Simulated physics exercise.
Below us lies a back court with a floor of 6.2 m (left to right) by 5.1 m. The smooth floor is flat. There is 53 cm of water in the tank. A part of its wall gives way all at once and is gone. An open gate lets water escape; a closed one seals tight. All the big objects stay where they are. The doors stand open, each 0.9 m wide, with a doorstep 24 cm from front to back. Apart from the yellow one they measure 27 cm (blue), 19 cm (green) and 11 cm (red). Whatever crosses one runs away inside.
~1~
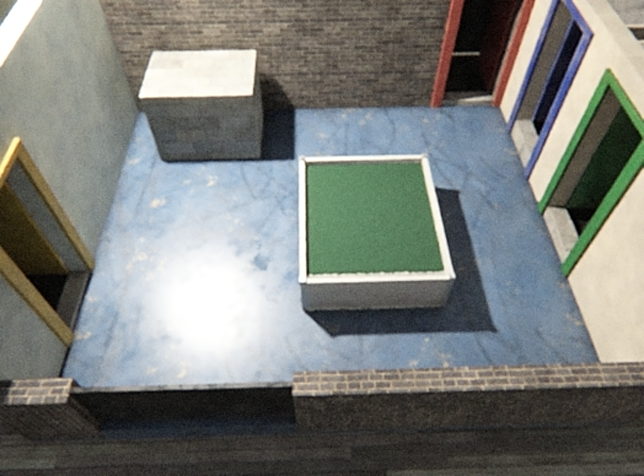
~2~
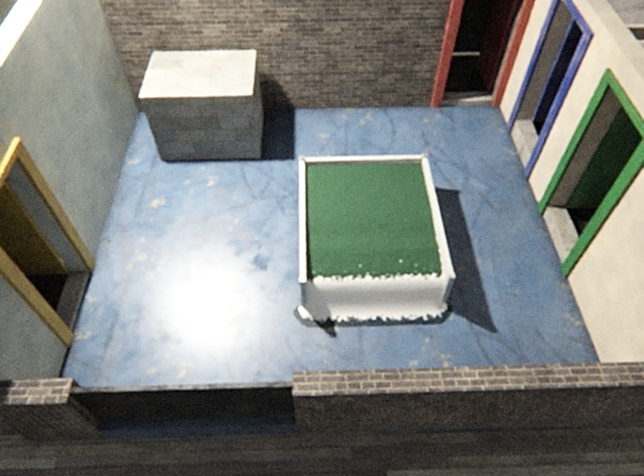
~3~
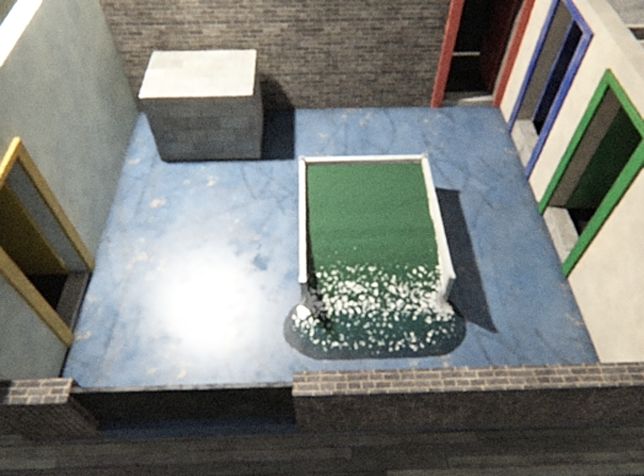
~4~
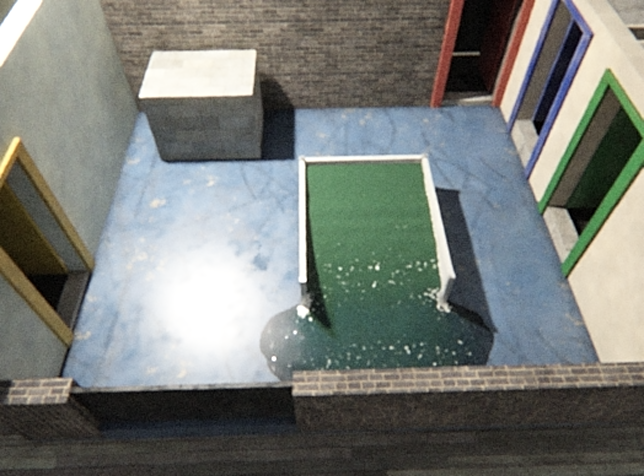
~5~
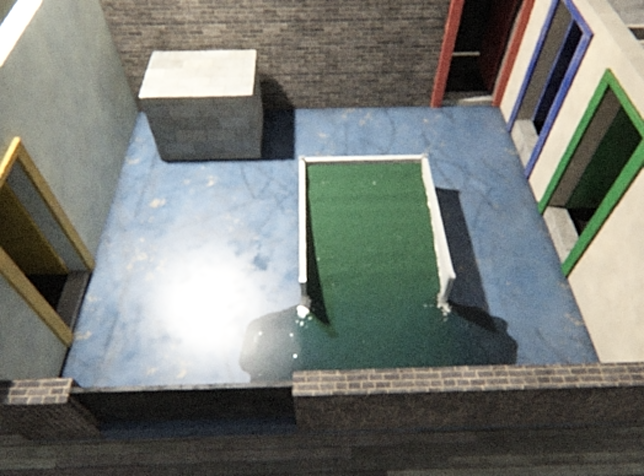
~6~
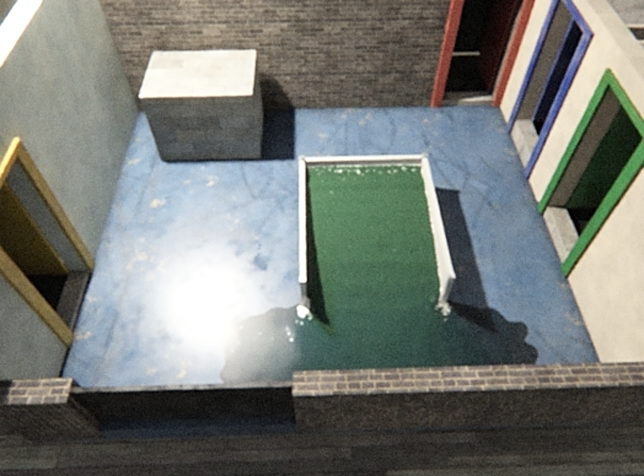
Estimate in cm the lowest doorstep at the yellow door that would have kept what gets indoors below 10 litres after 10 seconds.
It would have to be roughly 14 cm high.
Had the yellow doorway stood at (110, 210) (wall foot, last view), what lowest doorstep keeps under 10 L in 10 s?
About 6.0 cm.
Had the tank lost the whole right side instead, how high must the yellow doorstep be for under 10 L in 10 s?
Some 7.5 cm.
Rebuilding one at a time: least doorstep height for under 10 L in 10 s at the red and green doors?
Roughly 11.5 cm at red and 5.5 cm at green.
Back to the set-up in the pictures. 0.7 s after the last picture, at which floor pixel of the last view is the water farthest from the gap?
Near (117, 407).
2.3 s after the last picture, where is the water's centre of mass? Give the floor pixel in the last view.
Near (358, 312).
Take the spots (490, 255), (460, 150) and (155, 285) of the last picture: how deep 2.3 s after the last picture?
About 2, 0 and 3 cm.
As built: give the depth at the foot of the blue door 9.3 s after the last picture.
Some 7.5 cm.
Then, 0.7 s after the last picture water covers 20 % of the floor, deepest (38 cm) near (378, 383); it has not reached the yellow door.
Then, 2.3 s after the last picture water covers 45 % of the floor, deepest (28 cm) near (607, 392); 16 cm at the yellow door, 16 litres in over its 7 cm doorstep.
Then, 9.3 s after the last picture water covers 100 % of the floor, deepest (10 cm) near (500, 113); 4 cm at the yellow door, 72 litres in over its 7 cm doorstep.
At the yellow door as built, the water peaked near 16 cm, 2.1 s after the last picture.
Run again over the same 10 s with other heights there, 18 litres in over 12.5 cm, 6 litres over 15 cm. The limit of 10 litres is kept from about 14 cm up.
